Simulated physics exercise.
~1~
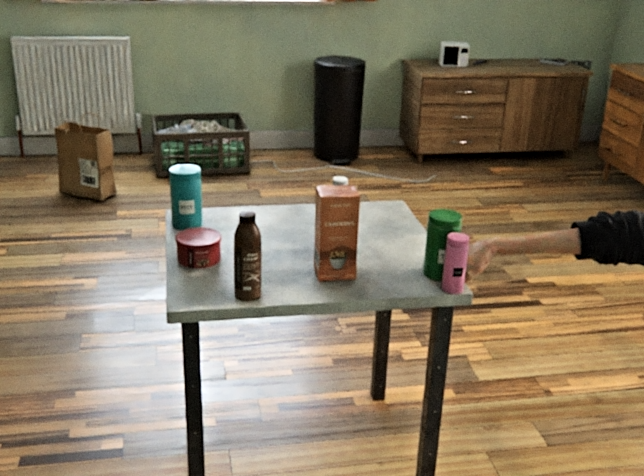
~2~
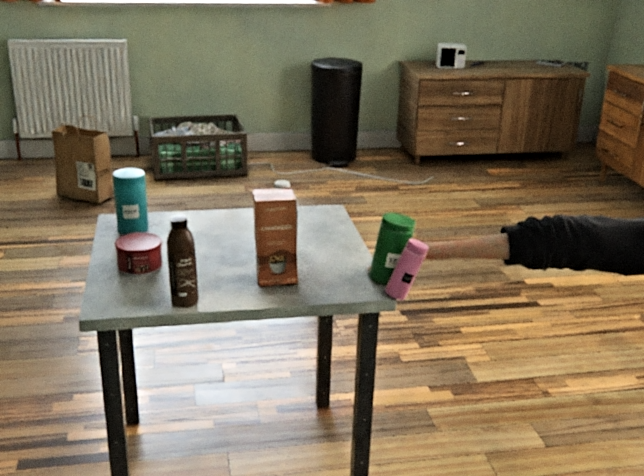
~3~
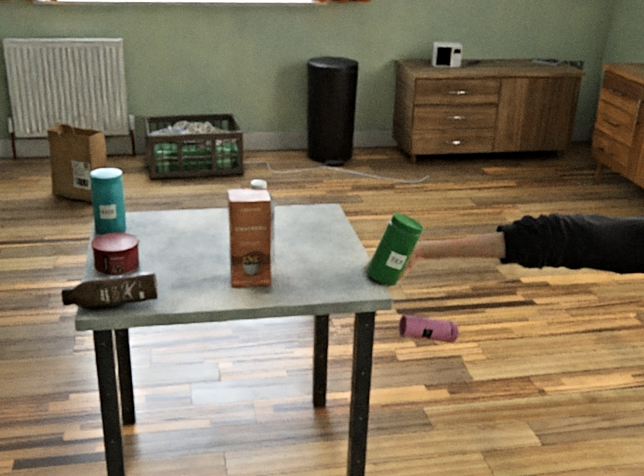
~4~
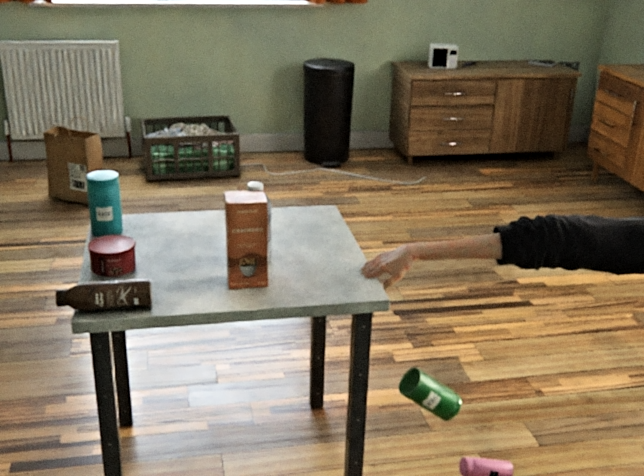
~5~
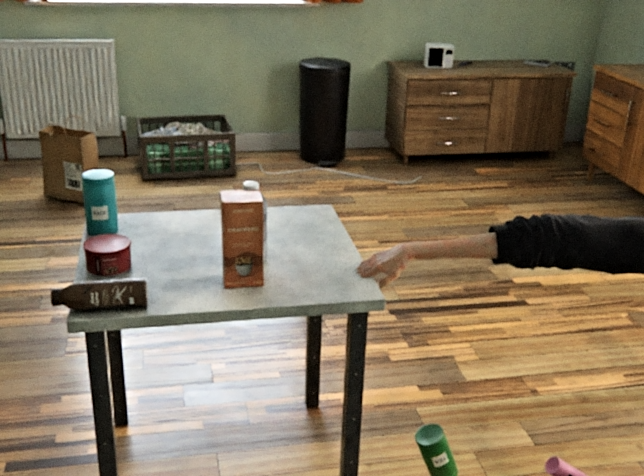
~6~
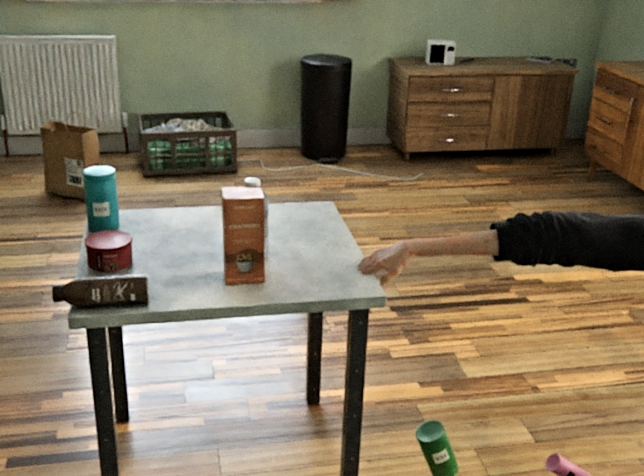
A small table was shoved left by a hand reaching in from the right, and the pink shaker, then the green jar, dropped off its right side to the floor. The brown bottle toppled but stayed on the table, while the orange carton remained standing.
